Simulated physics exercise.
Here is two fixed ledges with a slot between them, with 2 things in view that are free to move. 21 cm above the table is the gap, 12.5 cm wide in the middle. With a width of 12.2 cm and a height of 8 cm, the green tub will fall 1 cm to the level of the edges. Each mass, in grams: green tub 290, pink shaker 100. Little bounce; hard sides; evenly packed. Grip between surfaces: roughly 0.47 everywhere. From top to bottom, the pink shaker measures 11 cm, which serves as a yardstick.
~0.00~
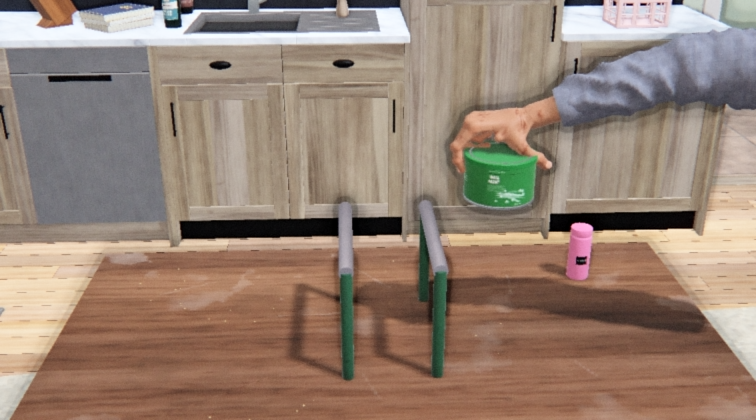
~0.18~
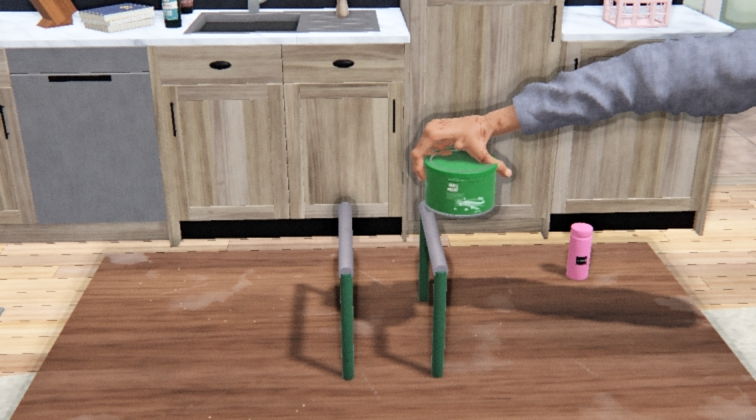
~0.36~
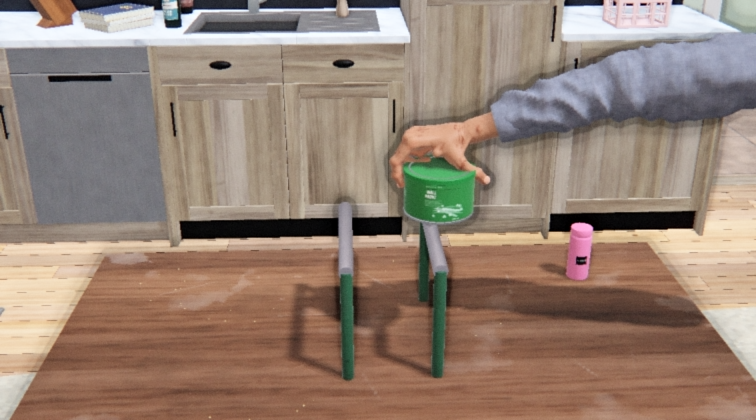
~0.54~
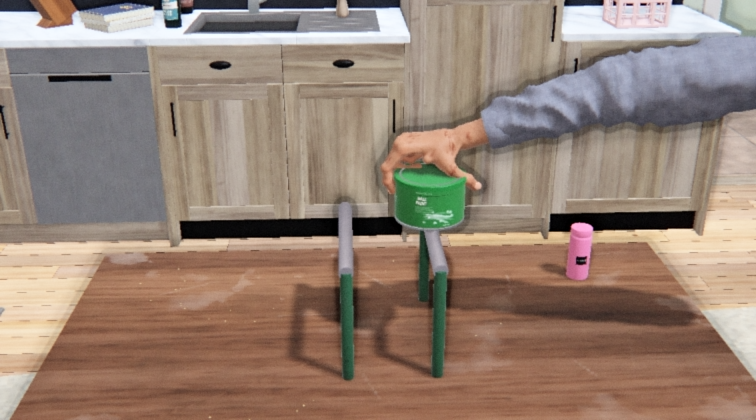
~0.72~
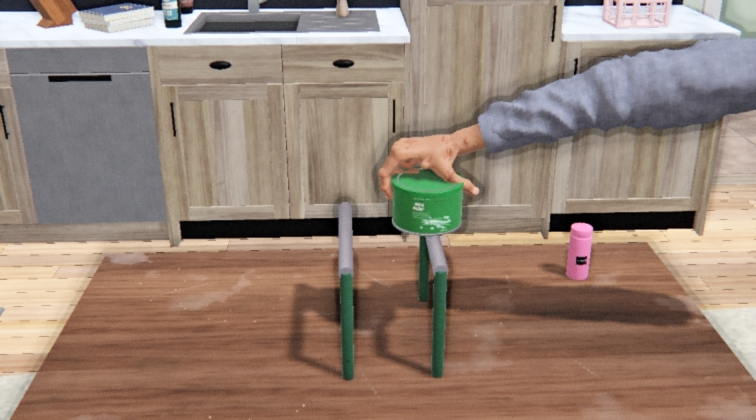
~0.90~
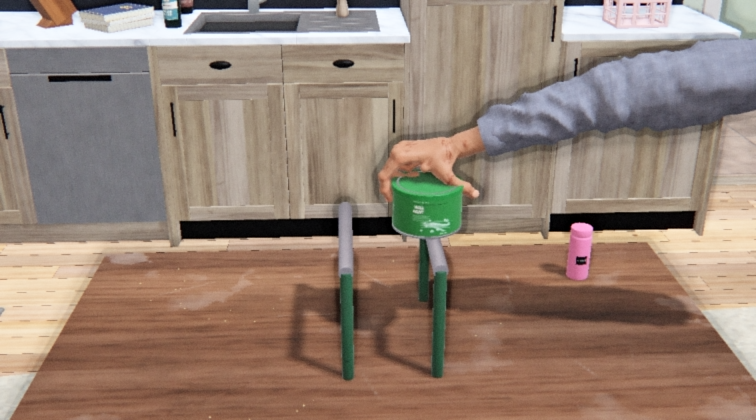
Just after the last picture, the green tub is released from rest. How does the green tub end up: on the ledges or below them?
It ends up below them.
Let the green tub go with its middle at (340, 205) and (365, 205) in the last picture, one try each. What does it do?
In the first case it falls through; in the second case it falls through.
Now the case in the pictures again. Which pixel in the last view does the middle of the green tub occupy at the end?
Look near (391, 306) in the last picture.
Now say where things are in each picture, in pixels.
In the first frame, 13 cm from its drop point; green tub (499, 175); pink shaker (579, 252).
In the second frame, 7 cm from its drop point; green tub (460, 182); pink shaker (579, 252).
In the third frame, 3 cm from its drop point; green tub (439, 189); pink shaker (579, 252).
In the fourth frame, 2 cm from its drop point; green tub (430, 195); pink shaker (579, 252).
Held still over the gap; green tub (427, 200); pink shaker (579, 252), in the fifth frame.
Held still over the gap; green tub (427, 203); pink shaker (579, 252), in the sixth frame.
After 1.20 s, green tub leaning 39° near (413, 216).
After 1.30 s, green tub on its side near (396, 248).
After 1.40 s, green tub on its side near (388, 305).
At rest (2.0 s), tipped over on the stand or table, green tub; pink shaker in place, give or take 4 cm. Seen from the same camera at the end, green tub near (391, 307). The tub goes down the gap.
